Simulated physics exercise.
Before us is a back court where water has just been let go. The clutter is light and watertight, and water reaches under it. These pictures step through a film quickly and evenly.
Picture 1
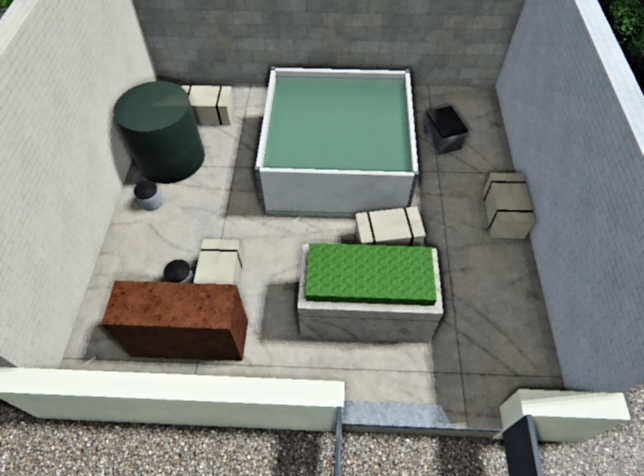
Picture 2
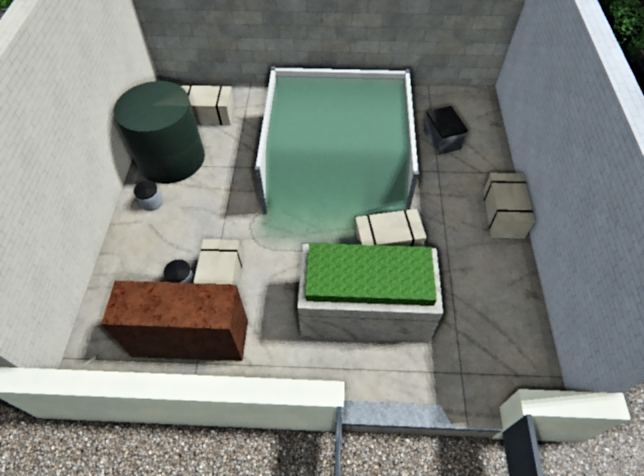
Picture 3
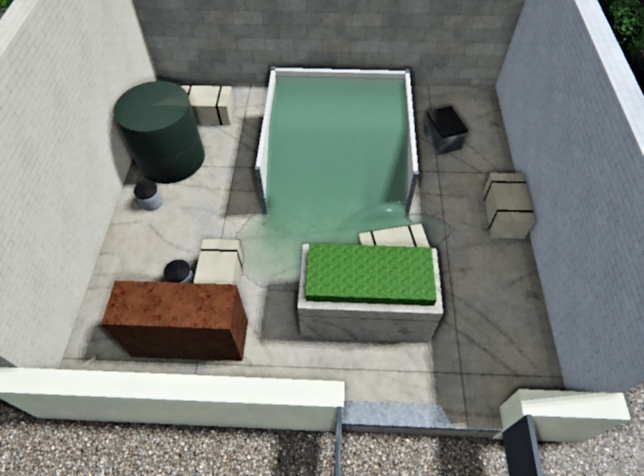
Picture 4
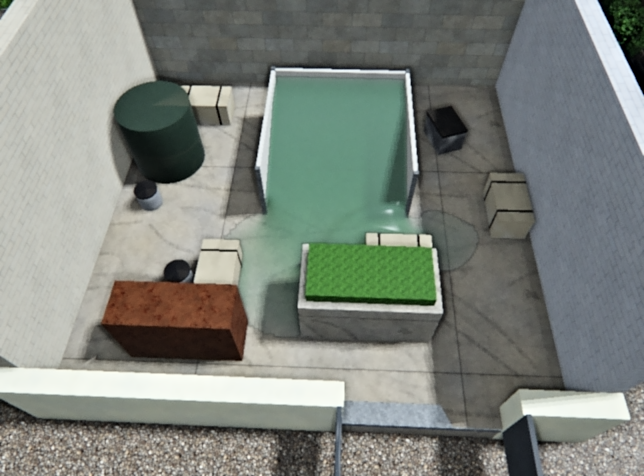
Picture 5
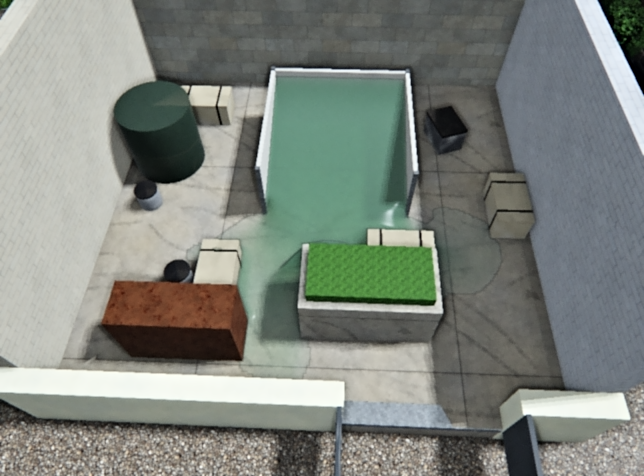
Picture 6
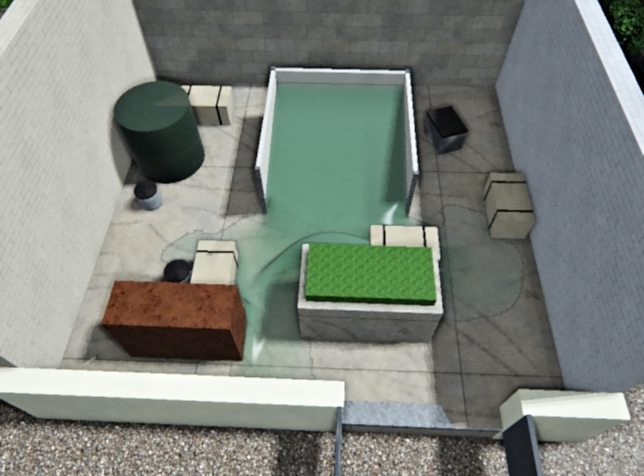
In a walled back court, green water pours from a tank and spreads around pale trunks, shifting one.
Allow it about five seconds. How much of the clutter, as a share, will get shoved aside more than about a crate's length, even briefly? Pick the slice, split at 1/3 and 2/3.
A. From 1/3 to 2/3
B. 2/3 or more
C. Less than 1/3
(B) 2/3 or more.
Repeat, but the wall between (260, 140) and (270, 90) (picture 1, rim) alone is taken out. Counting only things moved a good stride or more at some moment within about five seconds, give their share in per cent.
Estimate: Some 50 per cent.
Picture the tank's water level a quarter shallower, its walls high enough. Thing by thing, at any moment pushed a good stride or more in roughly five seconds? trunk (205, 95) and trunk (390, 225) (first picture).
First: Shy of that; second: At least that much.
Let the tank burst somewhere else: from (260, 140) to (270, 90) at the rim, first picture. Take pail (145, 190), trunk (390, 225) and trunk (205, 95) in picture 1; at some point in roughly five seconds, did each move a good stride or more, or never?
Order as asked: Sent that far; not sent that far; sent that far.
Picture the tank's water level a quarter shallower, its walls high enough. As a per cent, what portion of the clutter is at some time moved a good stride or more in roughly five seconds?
Close to 80 in a hundred, give or take.
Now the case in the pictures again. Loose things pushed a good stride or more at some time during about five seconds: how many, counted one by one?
You get 7.
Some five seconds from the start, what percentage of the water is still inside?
Estimate: Roughly 92 %.
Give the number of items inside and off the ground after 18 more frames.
Exactly 3.
A moment on, 1 of 8 are well off their spots; 0 afloat.
Next, 3 of 8 are well off their spots; 1 afloat.
Later, 5 of 8 are well off their spots; 3 afloat.
In the end, 7 of 8 are well off their spots, and 7 have been at some point; 6 afloat.
